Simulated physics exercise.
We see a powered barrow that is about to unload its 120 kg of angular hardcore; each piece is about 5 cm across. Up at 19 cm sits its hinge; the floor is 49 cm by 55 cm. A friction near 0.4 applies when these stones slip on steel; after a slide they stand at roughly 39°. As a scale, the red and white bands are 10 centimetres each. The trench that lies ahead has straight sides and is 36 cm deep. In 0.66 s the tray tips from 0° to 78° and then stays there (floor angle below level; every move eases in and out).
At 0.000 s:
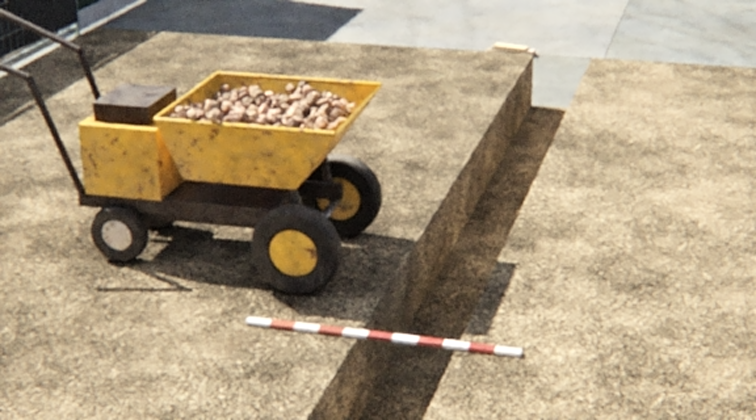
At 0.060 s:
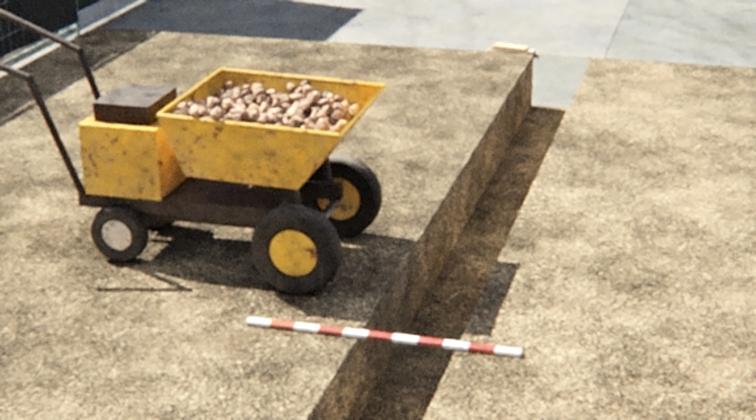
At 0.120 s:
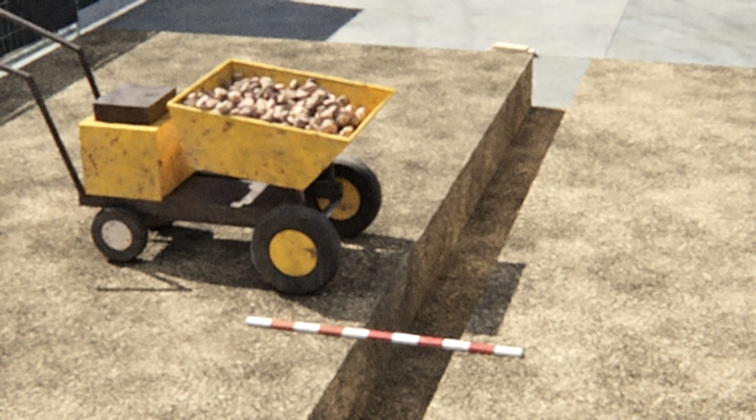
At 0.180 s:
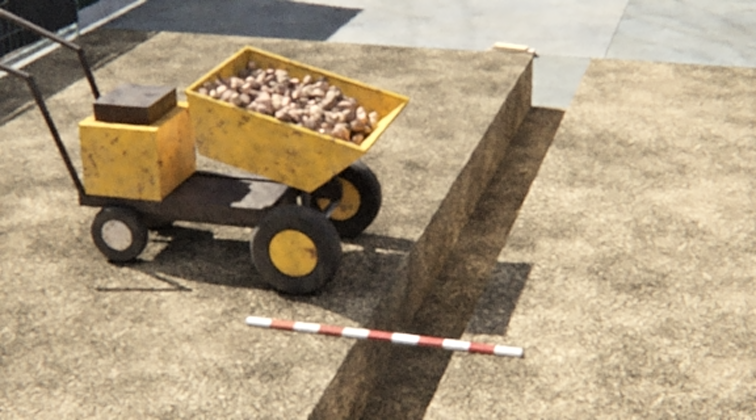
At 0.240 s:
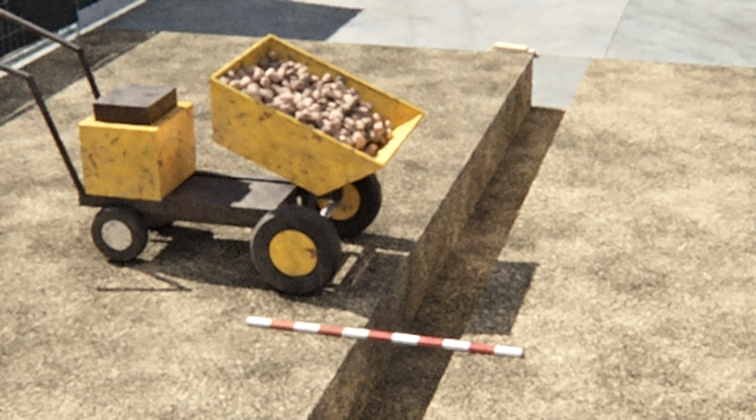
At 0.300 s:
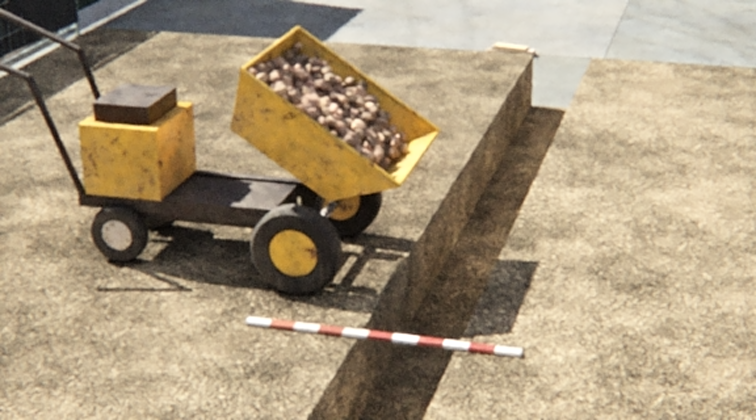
A yellow powered barrow loaded with brownish stones stood still beside a straight trench while its tray slowly tilted toward the right, the back end rising higher and the stones shifting inside.
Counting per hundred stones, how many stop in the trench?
Some 59.
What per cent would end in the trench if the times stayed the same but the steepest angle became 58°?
Roughly 15 percent.
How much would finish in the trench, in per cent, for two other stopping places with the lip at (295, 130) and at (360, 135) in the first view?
Roughly 95 percent for the first, and 15 percent for the second.
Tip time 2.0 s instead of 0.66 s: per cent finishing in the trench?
85 %.
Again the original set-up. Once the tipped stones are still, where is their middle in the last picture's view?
I'd put it close to (480, 323).
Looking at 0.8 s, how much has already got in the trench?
Some 20 per cent.
After 0.5 s the floor is at 66°; 100 % in the tray; the foremost stones are at (440, 236).
After 0.8 s the floor is at 78°; 54 % in the tray, 21 % in the trench, 24 % past the trench; the foremost stones are at (540, 294).
After 1.1 s the floor is at 78°; 14 % in the tray, 44 % in the trench, 42 % past the trench; the foremost stones are at (727, 297).
After 3.1 s the floor is at 78°; 0 % in the tray, 59 % in the trench, 41 % past the trench; the foremost stones are past the picture's edge.
